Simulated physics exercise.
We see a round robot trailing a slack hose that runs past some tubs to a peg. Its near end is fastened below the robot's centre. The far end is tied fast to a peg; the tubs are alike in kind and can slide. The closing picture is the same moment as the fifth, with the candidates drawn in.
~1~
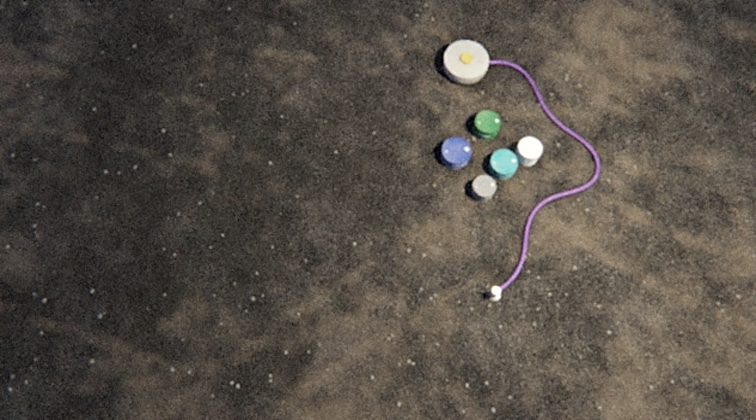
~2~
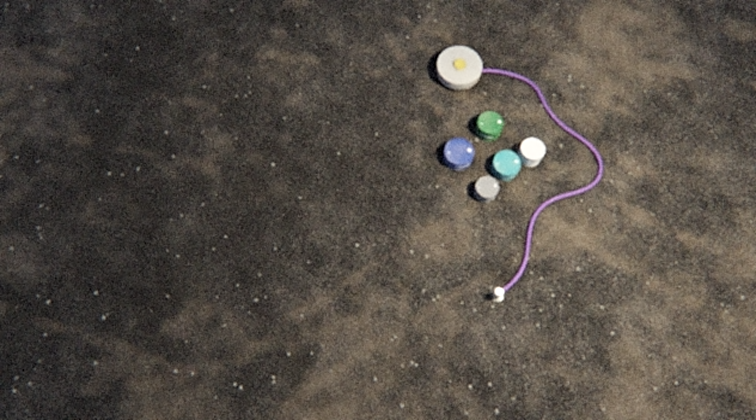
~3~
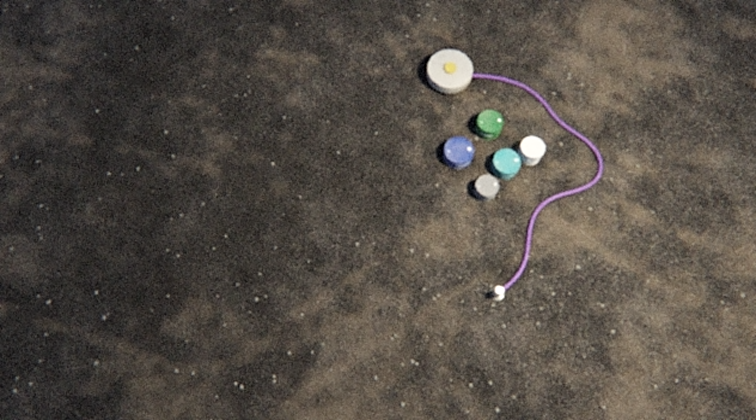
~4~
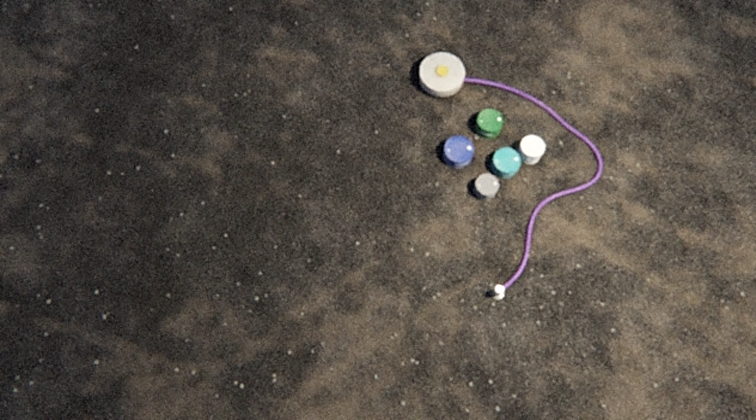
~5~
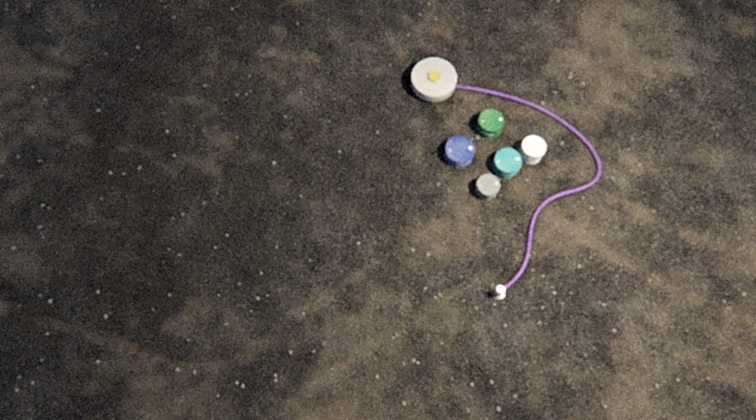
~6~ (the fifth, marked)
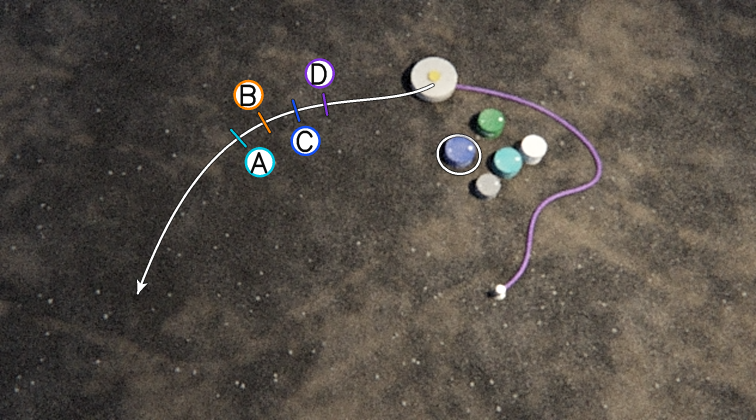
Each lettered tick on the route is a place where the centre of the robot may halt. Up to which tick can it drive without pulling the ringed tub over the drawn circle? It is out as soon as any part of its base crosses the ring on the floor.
It should halt at C.
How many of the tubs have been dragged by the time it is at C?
By then, three.
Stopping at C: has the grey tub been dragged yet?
No.
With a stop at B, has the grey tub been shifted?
By then, yes.
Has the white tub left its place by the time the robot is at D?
Yes.
On the marked copy, A at (238, 138); B at (264, 123); C at (296, 111); D at (325, 104); the ring at (459, 154); the route from (433, 85) via (248, 132) to (138, 294).
Taking C. A third of the way, robot (386, 93); blue tub (460, 152).
Two thirds of the way, robot (338, 98); blue tub (460, 152).
When it is over, robot (295, 107); turquoise tub (500, 168); green tub (479, 134); white tub (501, 145); blue tub (460, 152); the blue tub is still in its ring.
As for the rest, A drags the ringed tub to (443, 176); B drags the ringed tub to (449, 164); D is safe but short.
